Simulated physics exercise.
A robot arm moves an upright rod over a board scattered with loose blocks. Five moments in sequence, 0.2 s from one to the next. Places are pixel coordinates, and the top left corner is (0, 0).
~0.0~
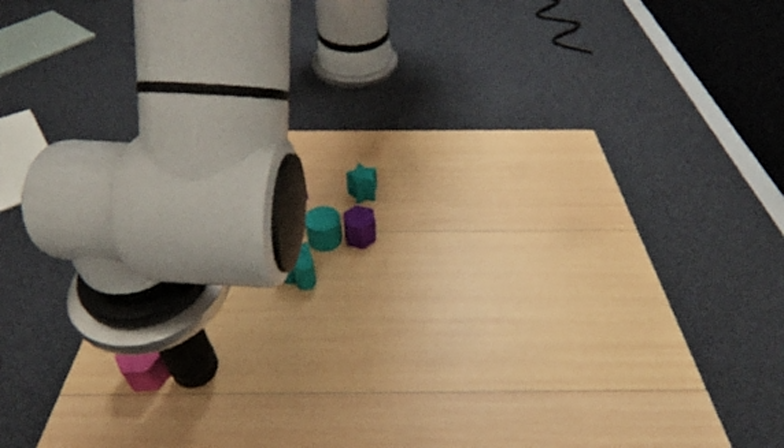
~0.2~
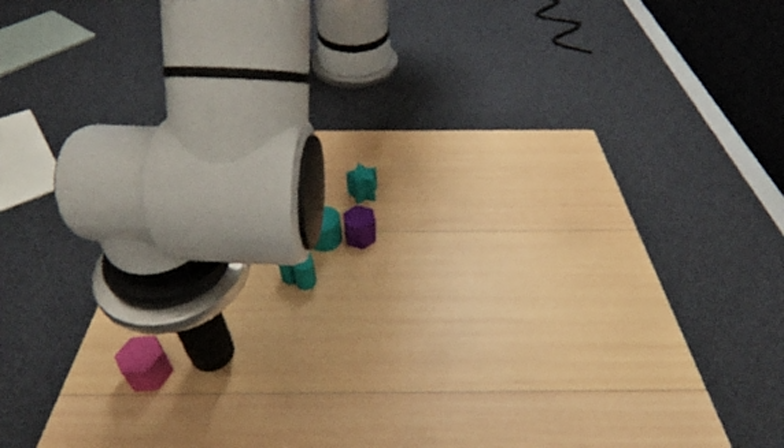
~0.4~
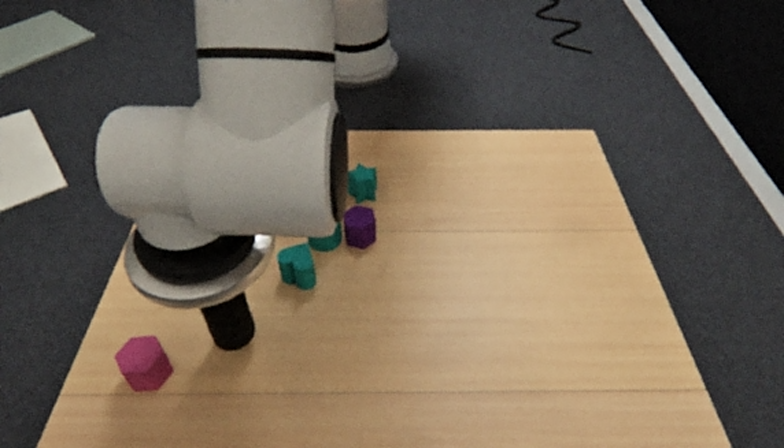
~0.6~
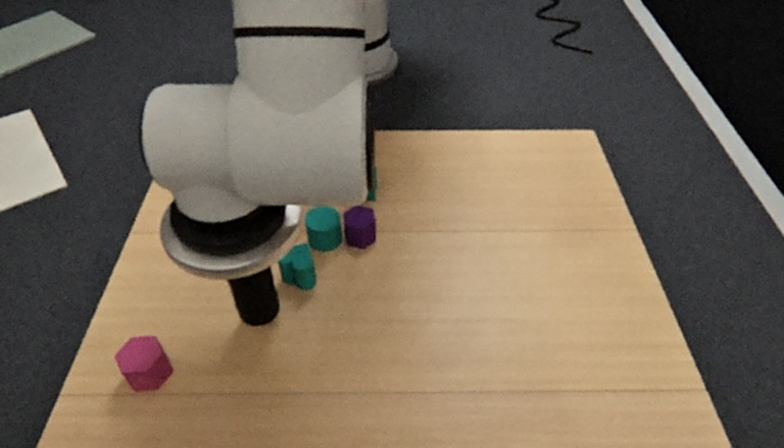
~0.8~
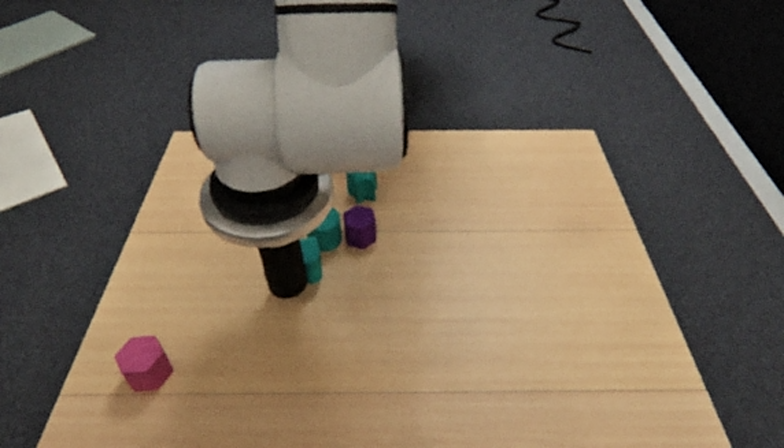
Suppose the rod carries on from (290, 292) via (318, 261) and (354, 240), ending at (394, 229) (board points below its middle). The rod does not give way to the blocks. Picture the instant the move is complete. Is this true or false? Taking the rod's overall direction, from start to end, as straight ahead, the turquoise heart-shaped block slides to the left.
The statement is correct.
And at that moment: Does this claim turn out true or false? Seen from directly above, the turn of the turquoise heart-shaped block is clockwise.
False
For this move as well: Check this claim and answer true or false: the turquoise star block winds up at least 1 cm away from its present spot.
That statement is not accurate.
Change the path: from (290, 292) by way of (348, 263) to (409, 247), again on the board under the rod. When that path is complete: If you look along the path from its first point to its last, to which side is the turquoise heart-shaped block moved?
It slides leftward.
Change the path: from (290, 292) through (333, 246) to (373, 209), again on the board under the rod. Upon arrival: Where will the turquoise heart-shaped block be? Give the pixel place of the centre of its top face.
Its top middle will sit at (389, 172).
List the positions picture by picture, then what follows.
In the first frame, rod tip at (197, 369); block tops, turquoise heart-shaped block partly hidden; turquoise round block at (322, 218); purple hexagonal block at (359, 216); turquoise star block at (362, 173).
In the second frame, rod at (213, 353); blocks unchanged.
In the third frame, rod at (235, 334); blocks unchanged.
In the fourth frame, rod at (260, 310); blocks unchanged.
In the fifth frame, rod at (288, 284); turquoise heart-shaped block at (304, 249); turquoise round block partly hidden; purple hexagonal block at (359, 216); turquoise star block at (362, 173).
What follows on the original path. One third of the way, rod at (318, 253); turquoise heart-shaped block at (334, 221); turquoise round block at (330, 200); purple hexagonal block at (363, 214), turned 10° clockwise.
Two thirds of the way, rod at (355, 232); turquoise heart-shaped block at (366, 199); turquoise round block at (337, 188); purple hexagonal block at (397, 201), turned 70° clockwise.
At the end, rod at (394, 221); turquoise heart-shaped block at (378, 190), turned 50° anticlockwise; turquoise round block at (337, 188); purple hexagonal block at (419, 194), turned 90° clockwise; turquoise star block in place.
